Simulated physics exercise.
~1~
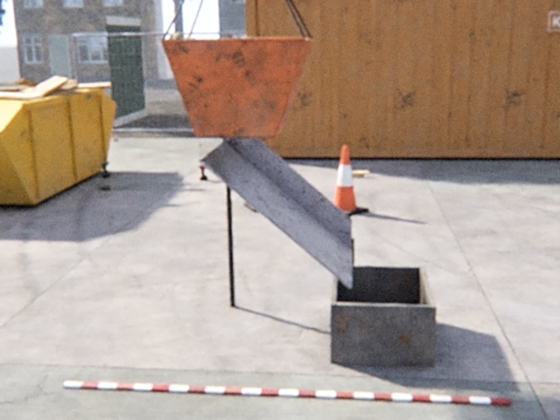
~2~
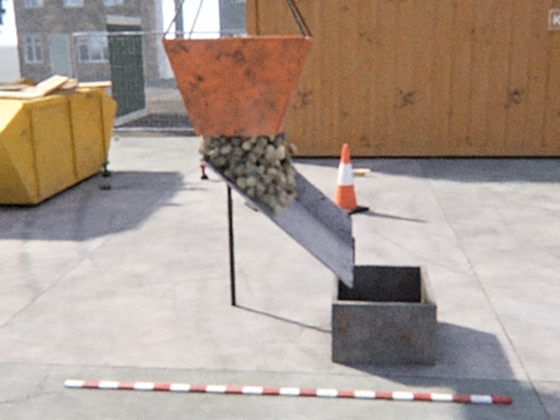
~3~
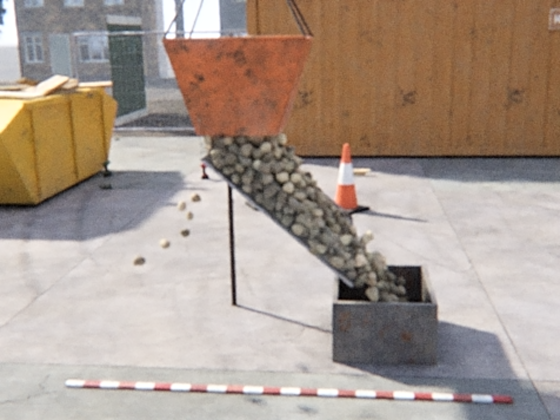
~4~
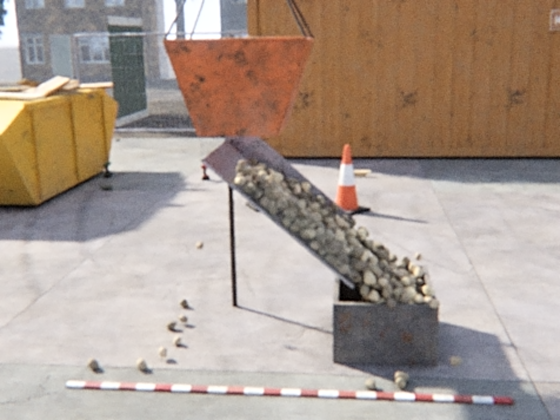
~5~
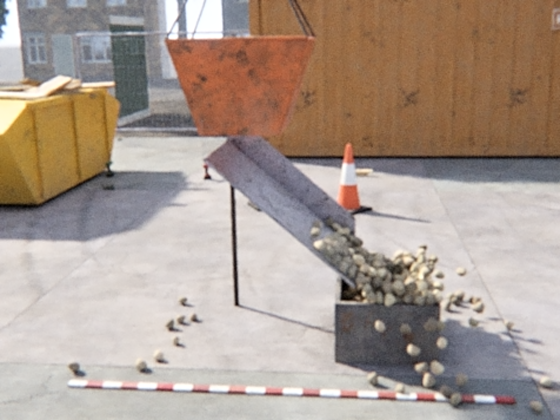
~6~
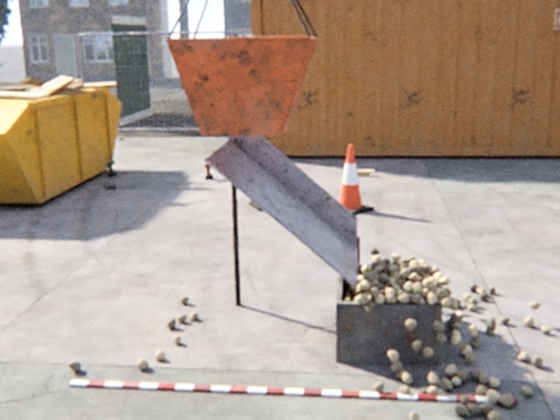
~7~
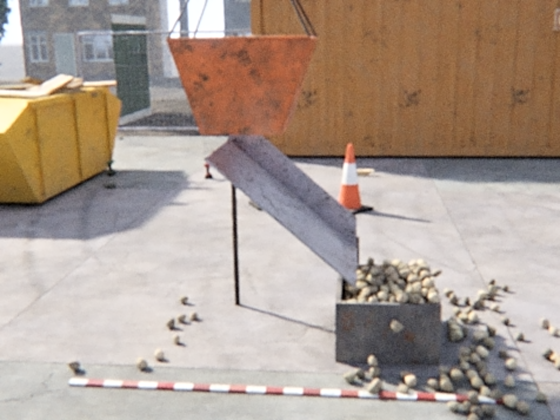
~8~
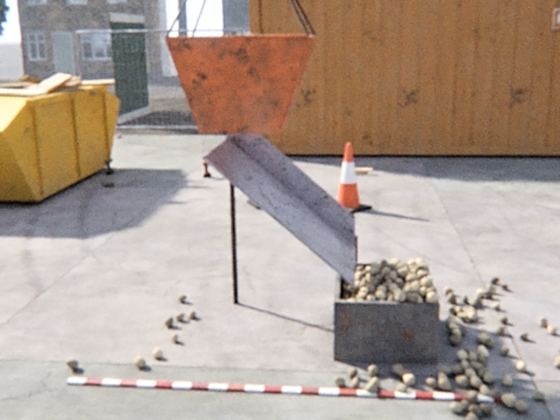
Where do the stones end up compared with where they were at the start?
They start out of sight inside the hanging orange hopper. By the end most are heaped in the bin at the foot of the chute, with others scattered on the ground, mainly in front of the bin and to its right, and a few to the left.
